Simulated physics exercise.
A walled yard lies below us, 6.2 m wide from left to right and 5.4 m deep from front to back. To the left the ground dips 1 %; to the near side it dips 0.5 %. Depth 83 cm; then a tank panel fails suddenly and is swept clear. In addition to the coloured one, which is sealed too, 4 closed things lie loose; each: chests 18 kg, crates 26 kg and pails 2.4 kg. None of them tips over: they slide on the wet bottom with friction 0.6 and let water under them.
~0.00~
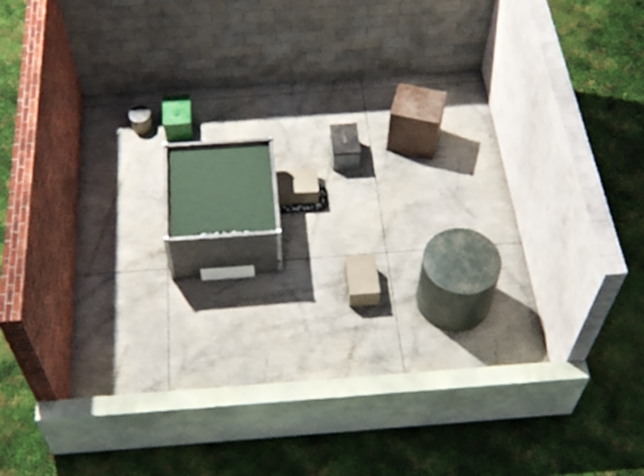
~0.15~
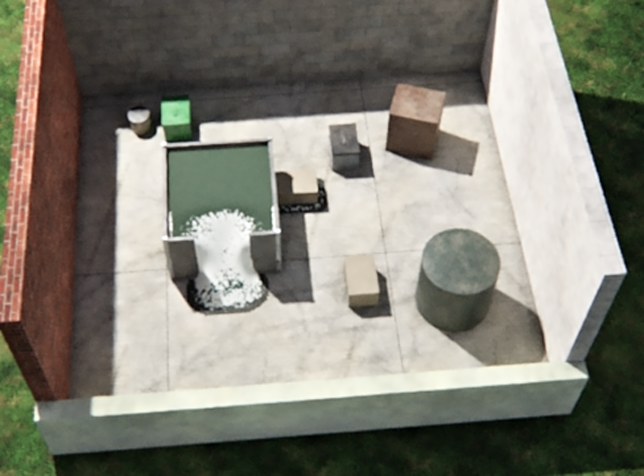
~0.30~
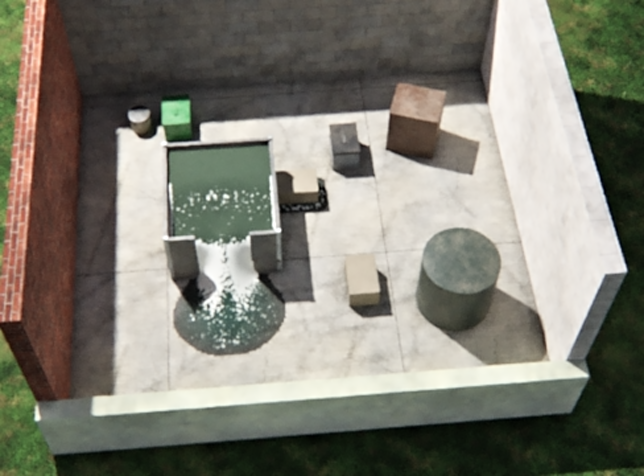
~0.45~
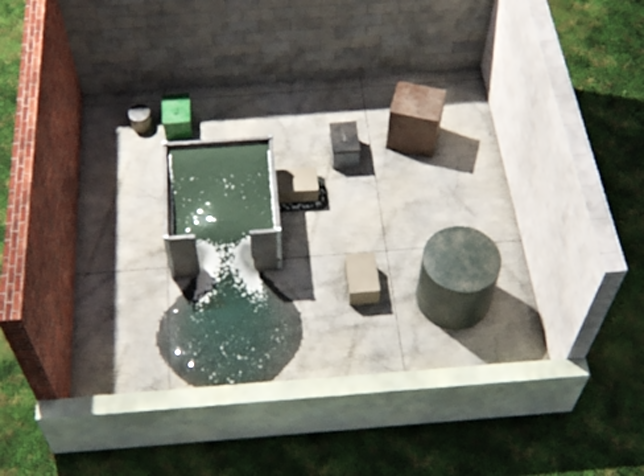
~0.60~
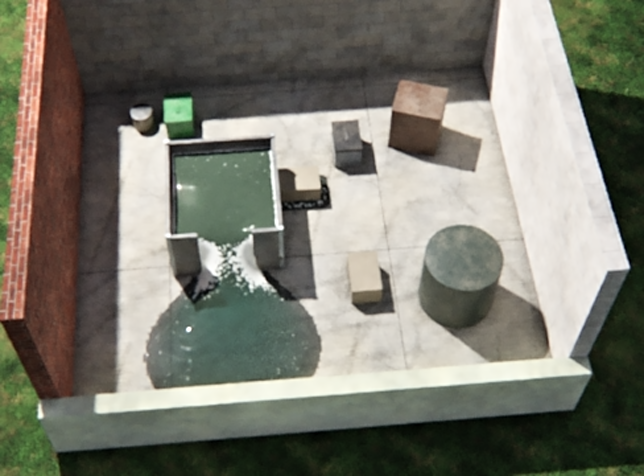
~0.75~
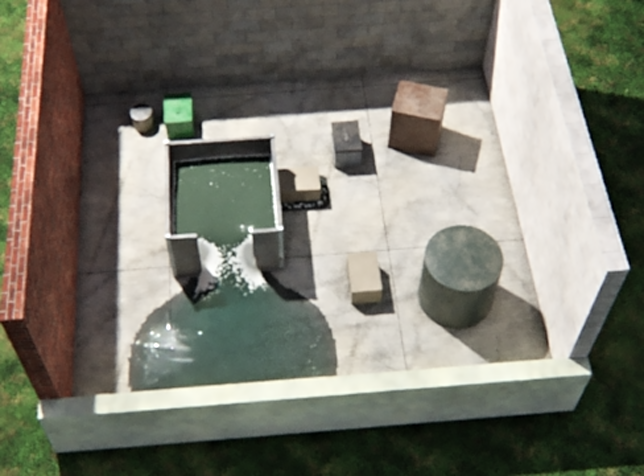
In a walled yard, water pours from an open tank and spreads across the pale floor.
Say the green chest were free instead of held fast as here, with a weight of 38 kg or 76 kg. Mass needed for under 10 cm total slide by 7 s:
Lower.
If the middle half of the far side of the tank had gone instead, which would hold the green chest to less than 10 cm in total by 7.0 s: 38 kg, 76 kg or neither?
Then only the heavier mass suffices.
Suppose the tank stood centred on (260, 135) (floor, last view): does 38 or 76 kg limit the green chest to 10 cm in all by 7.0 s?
Well, then the lighter one is plenty.
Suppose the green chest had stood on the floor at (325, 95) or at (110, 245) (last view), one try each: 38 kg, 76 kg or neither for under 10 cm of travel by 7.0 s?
Taking the two tries in order, even the light one works and even the light one works.
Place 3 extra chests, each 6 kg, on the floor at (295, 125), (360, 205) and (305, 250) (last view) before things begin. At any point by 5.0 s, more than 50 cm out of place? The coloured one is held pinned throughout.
One after another they come out within the mark, within the mark, within the mark.
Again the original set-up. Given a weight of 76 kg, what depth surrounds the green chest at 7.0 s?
Something like 6 centimetres.
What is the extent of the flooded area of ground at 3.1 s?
At that time the wet patch spans about 17 m2.
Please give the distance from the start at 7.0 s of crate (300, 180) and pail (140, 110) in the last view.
Taking them in order, that's 0 centimetres and 250 centimetres.
After 1.4 s the green chest would be 0 cm from its start with 38 kg and 0 cm from its start with 76 kg; 0 cm of water round it then.
After 3.1 s the green chest would be 0 cm from its start with 38 kg and 0 cm from its start with 76 kg; 0 cm of water round it then.
After 4.9 s the green chest would be 0 cm from its start with 38 kg and 0 cm from its start with 76 kg; 3 cm of water round it then.
After 7.0 s the green chest would be 0 cm from its start with 38 kg and 0 cm from its start with 76 kg; 6 cm of water round it then.
